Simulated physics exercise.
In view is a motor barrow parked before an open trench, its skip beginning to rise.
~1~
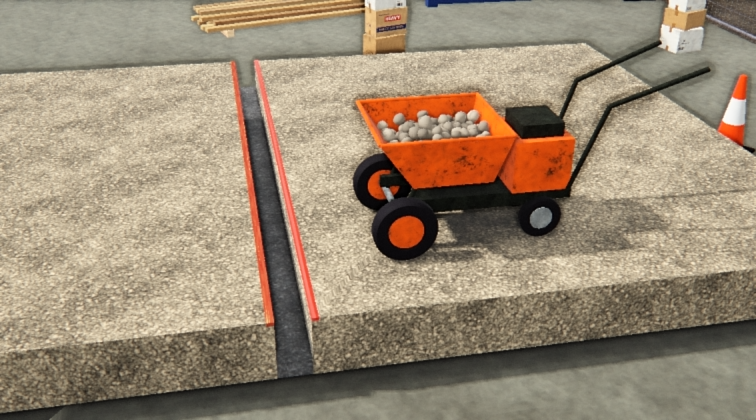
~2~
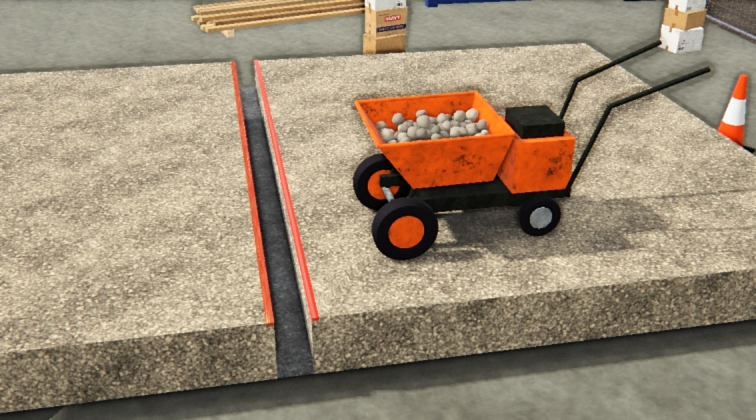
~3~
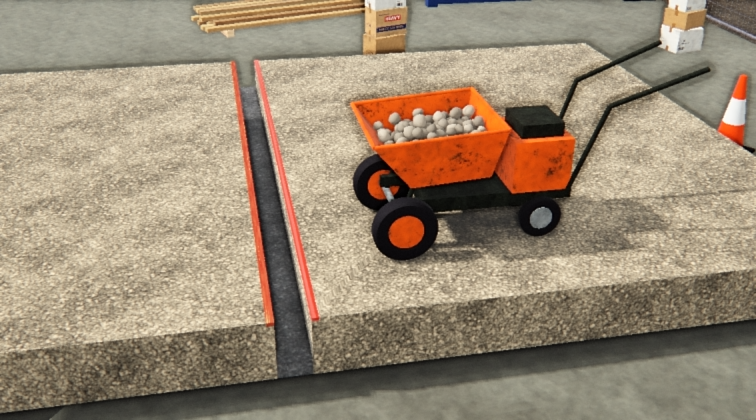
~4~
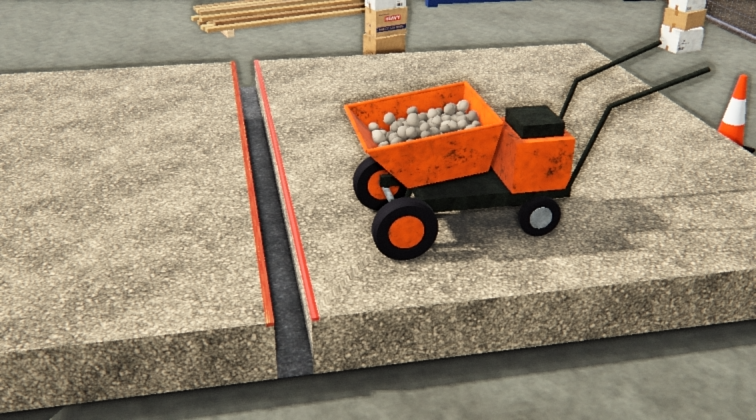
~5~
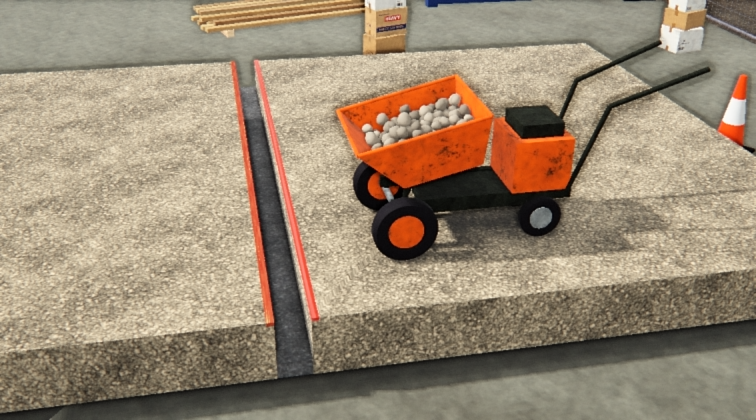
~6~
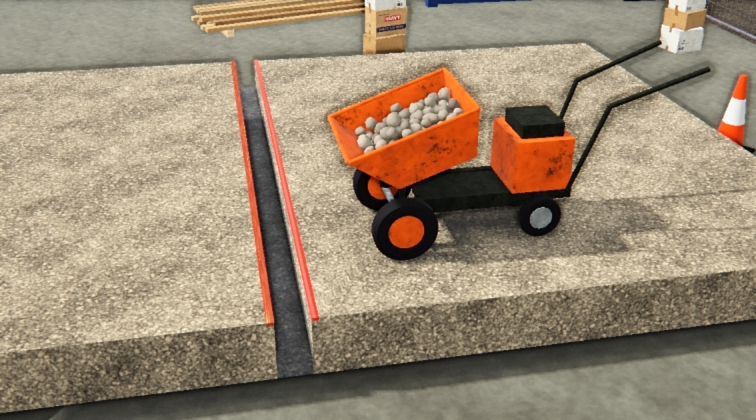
We see an orange motor barrow loaded with rounded grey stones standing to the right of a narrow trench edged in red; its skip starts level, then gradually tilts forward to the left while the wheels stay still.
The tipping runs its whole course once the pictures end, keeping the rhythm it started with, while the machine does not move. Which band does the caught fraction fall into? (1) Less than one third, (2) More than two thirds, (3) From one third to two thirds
(2) More than two thirds.
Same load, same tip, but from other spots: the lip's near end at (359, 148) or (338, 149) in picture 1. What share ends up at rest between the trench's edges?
About 60 percent at the first place and about 10 percent at the second.
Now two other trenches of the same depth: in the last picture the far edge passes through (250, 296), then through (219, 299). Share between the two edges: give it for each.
About 100 %, then 100 %.
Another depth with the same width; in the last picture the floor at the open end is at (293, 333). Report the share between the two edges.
The share would be around 60 per cent.
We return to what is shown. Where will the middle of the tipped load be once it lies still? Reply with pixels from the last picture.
The centre comes to rest close to (279, 259).
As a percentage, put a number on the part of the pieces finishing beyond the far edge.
Roughly 10 in a hundred.
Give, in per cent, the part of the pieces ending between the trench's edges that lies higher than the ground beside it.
Roughly 10 %.
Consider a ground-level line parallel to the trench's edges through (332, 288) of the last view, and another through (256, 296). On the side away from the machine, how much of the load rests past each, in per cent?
Roughly 100 and 10 %.
Soon after the last picture, skip tipped steeply; all in the skip.
A little later, skip tipped right over; most in the skip; a stray few short of the trench; a small part in or heaped over the trench; a stray few beyond it; a stray few falling.
Later still, skip tipped right over; a small part in the skip; a stray few short of the trench; most in or heaped over the trench; a small part beyond it.
By the end, skip tipped right over; a stray few short of the trench; most in or heaped over the trench; a small part beyond it.
